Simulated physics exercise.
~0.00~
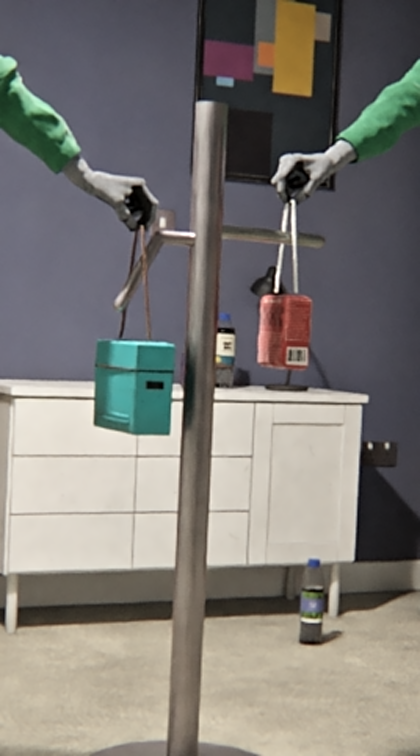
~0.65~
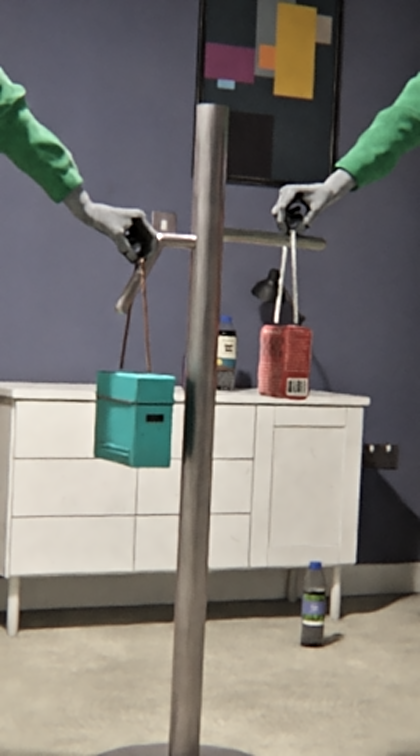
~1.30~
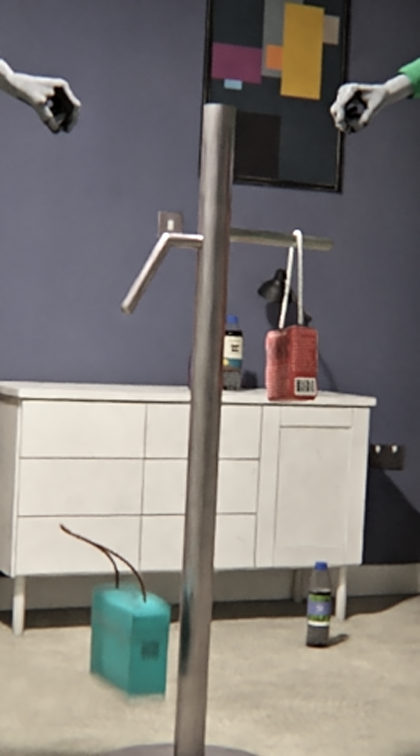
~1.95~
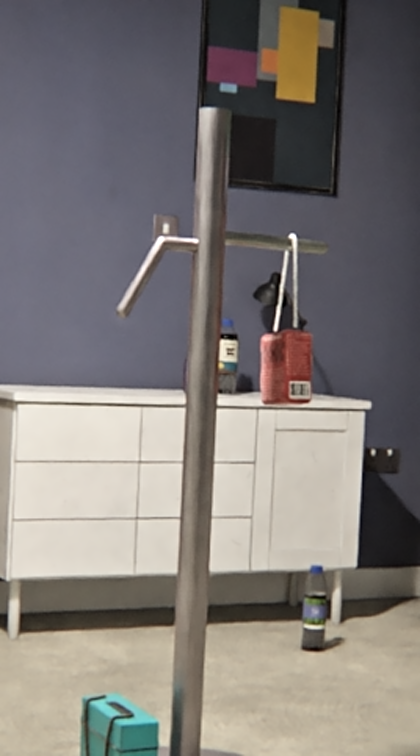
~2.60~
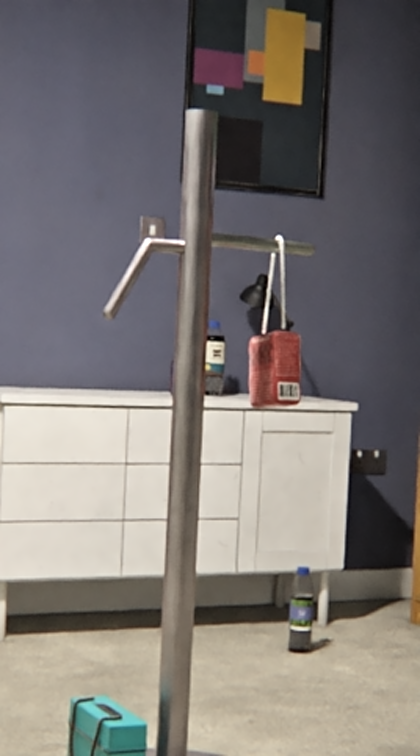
Turquoise case dropping to the floor from a downward-bent left peg as gloved hands let go, red pouch staying hung at right.
